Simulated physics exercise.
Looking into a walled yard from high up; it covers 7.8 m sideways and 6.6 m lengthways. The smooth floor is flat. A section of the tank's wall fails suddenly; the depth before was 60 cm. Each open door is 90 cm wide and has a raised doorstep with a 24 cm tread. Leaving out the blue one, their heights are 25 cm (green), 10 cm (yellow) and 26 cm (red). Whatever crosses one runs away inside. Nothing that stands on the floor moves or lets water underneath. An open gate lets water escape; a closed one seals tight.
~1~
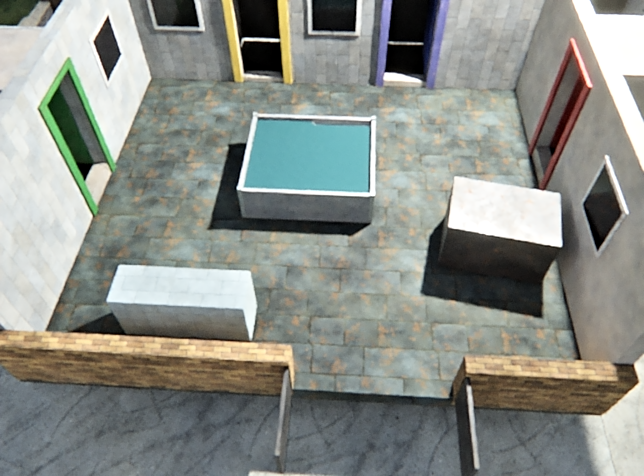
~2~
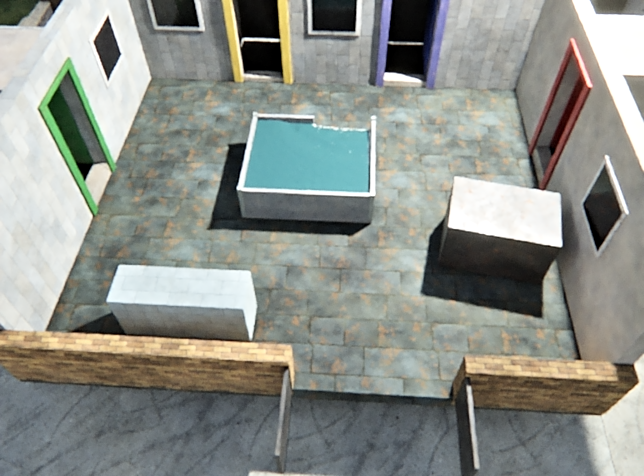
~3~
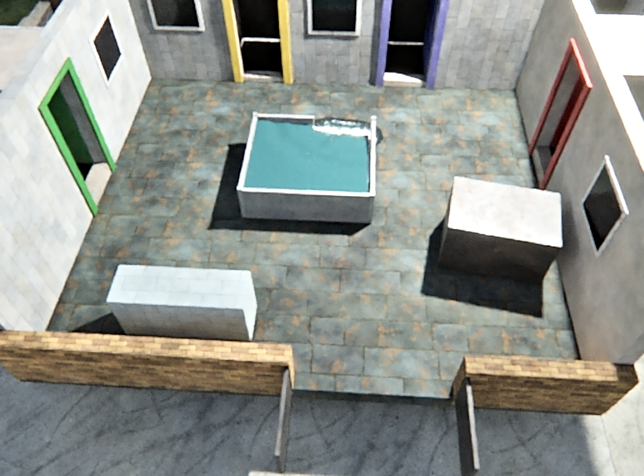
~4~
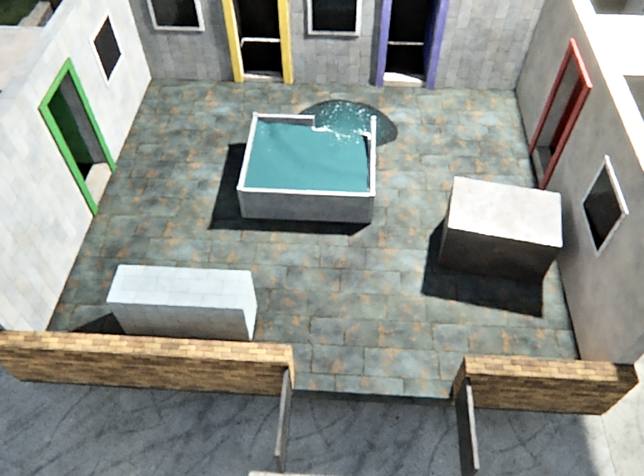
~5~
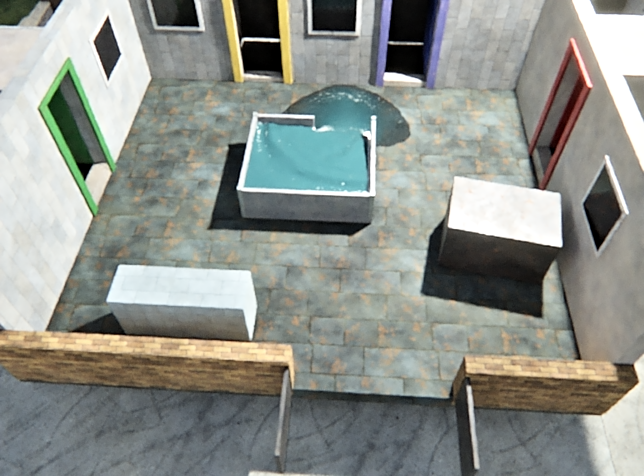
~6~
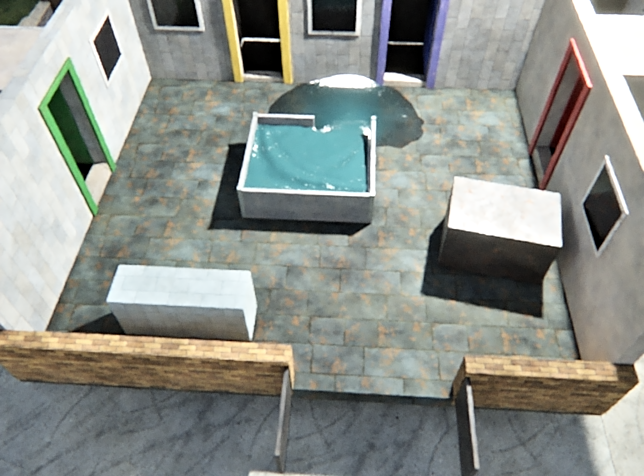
The video shows a walled yard with coloured doorways, two pale blocks and a square tank of still teal water, whose far wall opens at the right, letting water pour out and spread across the tiled floor behind it.
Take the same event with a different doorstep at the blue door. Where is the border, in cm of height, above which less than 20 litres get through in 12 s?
At least 20 cm or so.
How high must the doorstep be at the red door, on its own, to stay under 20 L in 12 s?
Roughly 5.5 cm at red.
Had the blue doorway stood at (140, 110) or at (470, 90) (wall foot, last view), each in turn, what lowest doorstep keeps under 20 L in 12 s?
Roughly 10.5 and 11.0 cm.
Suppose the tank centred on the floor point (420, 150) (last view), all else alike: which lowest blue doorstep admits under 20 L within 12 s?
About 25 cm.
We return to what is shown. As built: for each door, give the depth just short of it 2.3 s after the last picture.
Depths in cm: Blue 19, green 0, yellow 10, red 5.
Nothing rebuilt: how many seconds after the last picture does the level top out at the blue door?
At about 1.0 s.
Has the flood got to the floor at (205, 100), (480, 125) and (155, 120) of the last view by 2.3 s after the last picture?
In that order: Under water, under water, under water.
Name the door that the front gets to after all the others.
Last comes the green one.
Then, 0.7 s after the last picture water covers 10 % of the floor, deepest (36 cm) near (351, 88); 24 cm at the blue door, 3 litres in over its 14 cm doorstep.
Then, 2.3 s after the last picture water covers 30 % of the floor, deepest (28 cm) near (506, 93); 19 cm at the blue door, 54 litres in over its 14 cm doorstep.
Then, 11.3 s after the last picture water covers 95 % of the floor, deepest (9 cm) near (498, 98); 7 cm at the blue door, 65 litres in over its 14 cm doorstep.
At the blue door as built, the water peaked near 26 cm, 1.1 s after the last picture.
With a doorstep of 16.5 cm, 41 litres would have come in within the 12 s; with 22 cm, 11 litres. So under 20 litres takes about 20 cm.
